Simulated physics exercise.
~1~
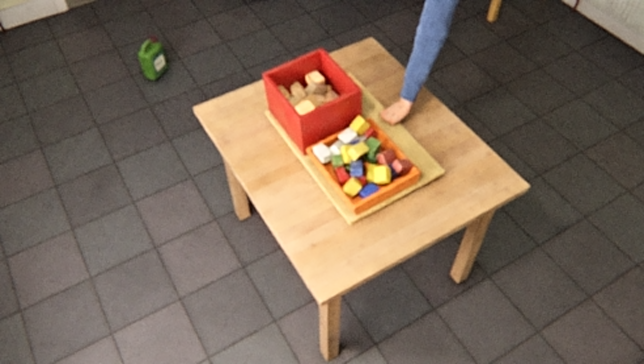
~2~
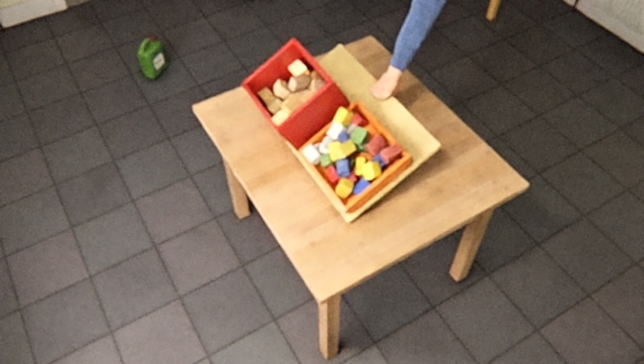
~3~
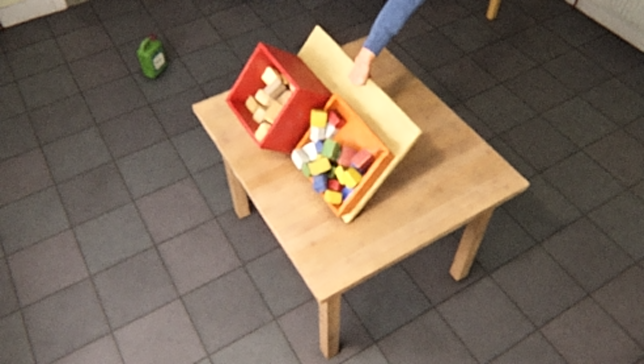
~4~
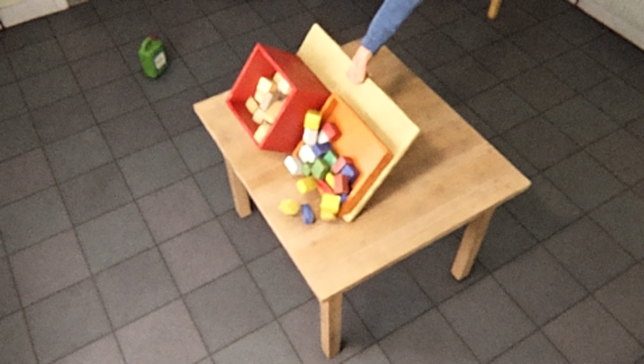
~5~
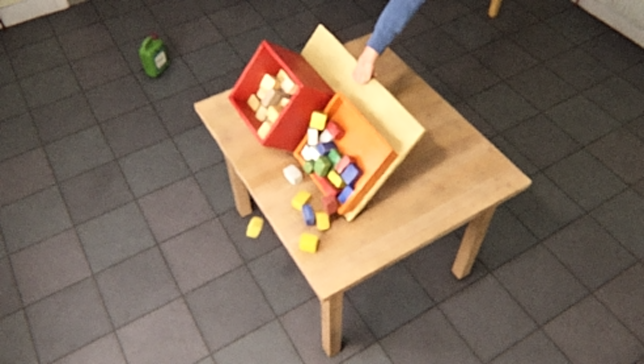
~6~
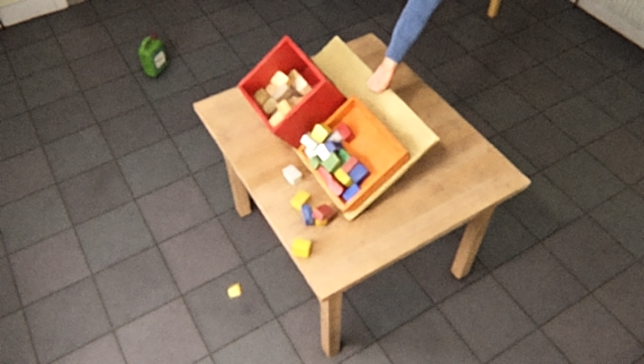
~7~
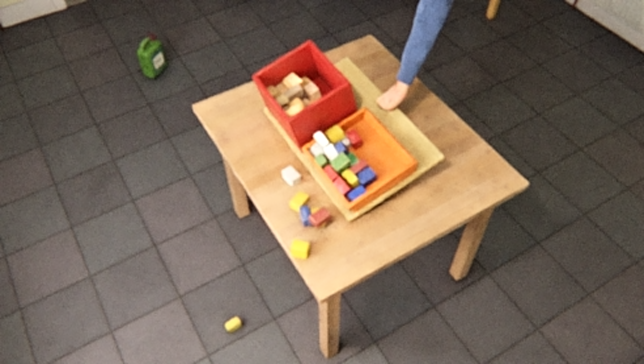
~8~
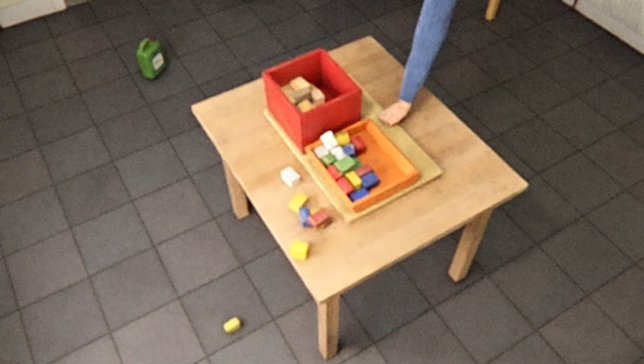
A hand tilted a board on a table up to the left, with a red tray of wooden pieces and an orange tray of coloured blocks, then lowered it flat, leaving several blocks spilled on the table and a yellow one on the floor.
